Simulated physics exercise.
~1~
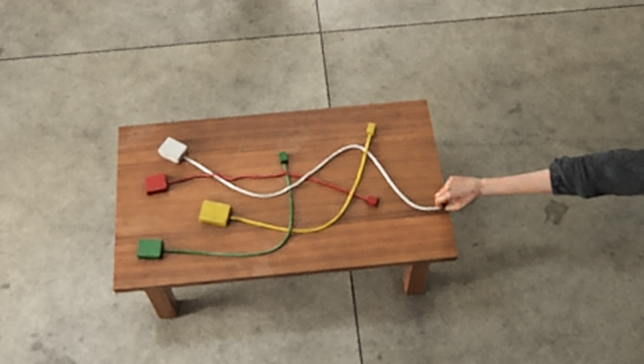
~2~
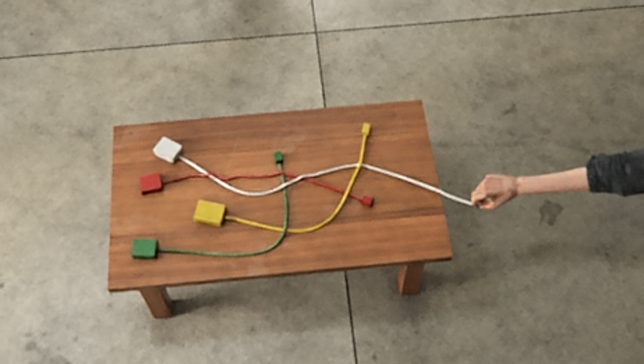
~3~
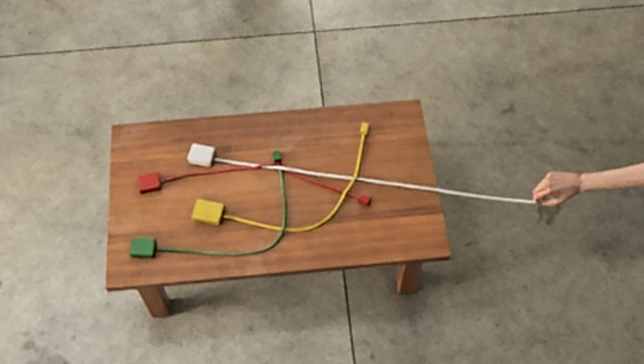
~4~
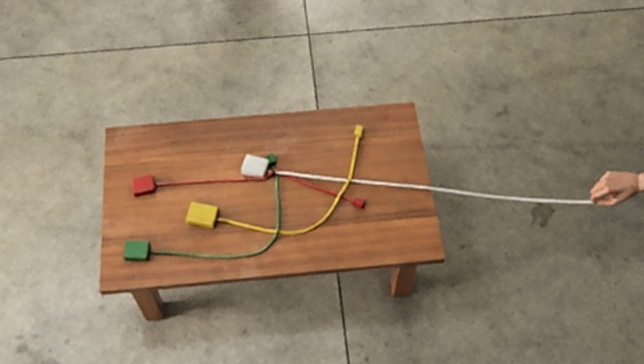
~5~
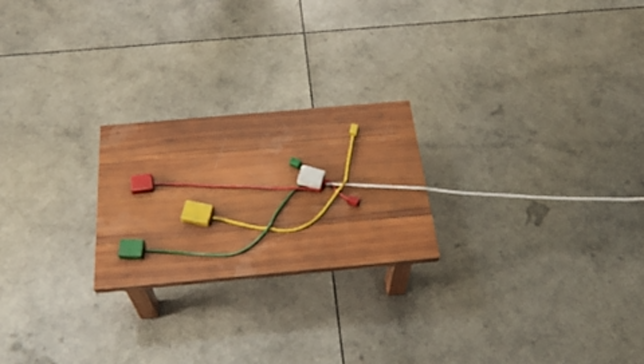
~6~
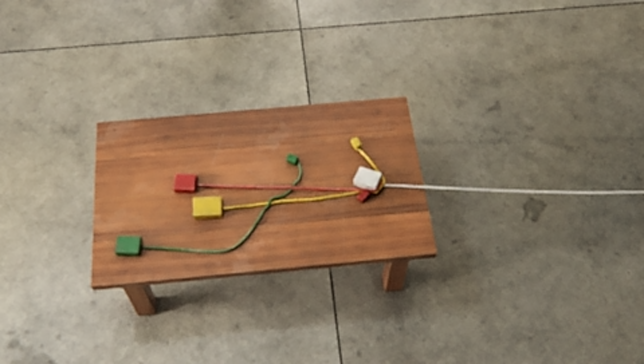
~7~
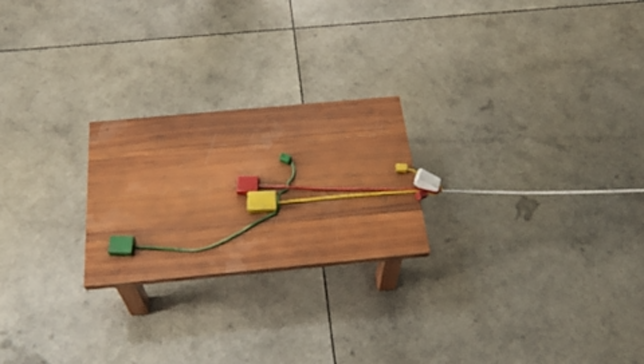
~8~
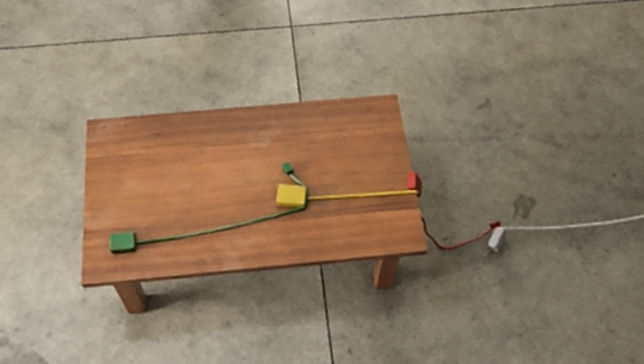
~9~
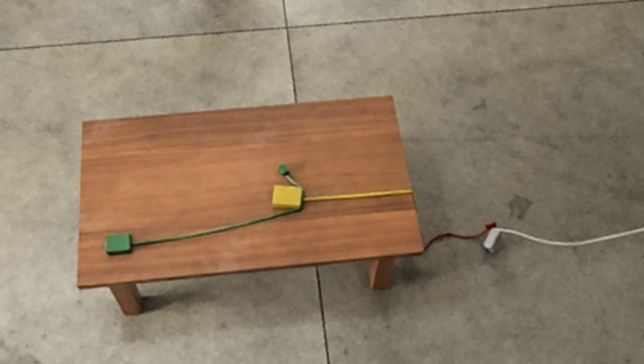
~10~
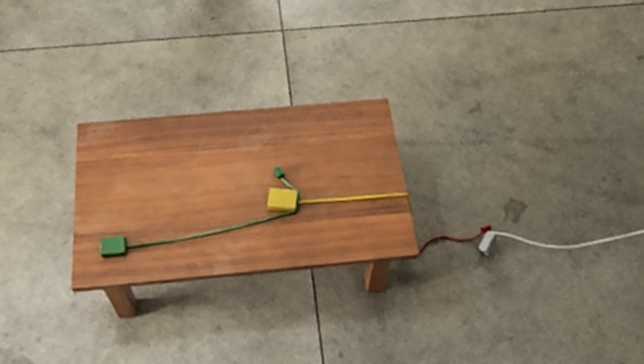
On a wooden table standing on a concrete floor, four tangled leads in white, red, yellow and green lie with a charger at one end of each. A hand grips the white lead and pulls it steadily off to the right, straightening it and dragging its charger across the tabletop. The white charger catches the red and yellow leads, drawing their chargers along as well. It drops over the right edge, and the red lead and charger follow. At the end, the yellow lead stretches over the edge while its charger stays on top beside the bent green lead.
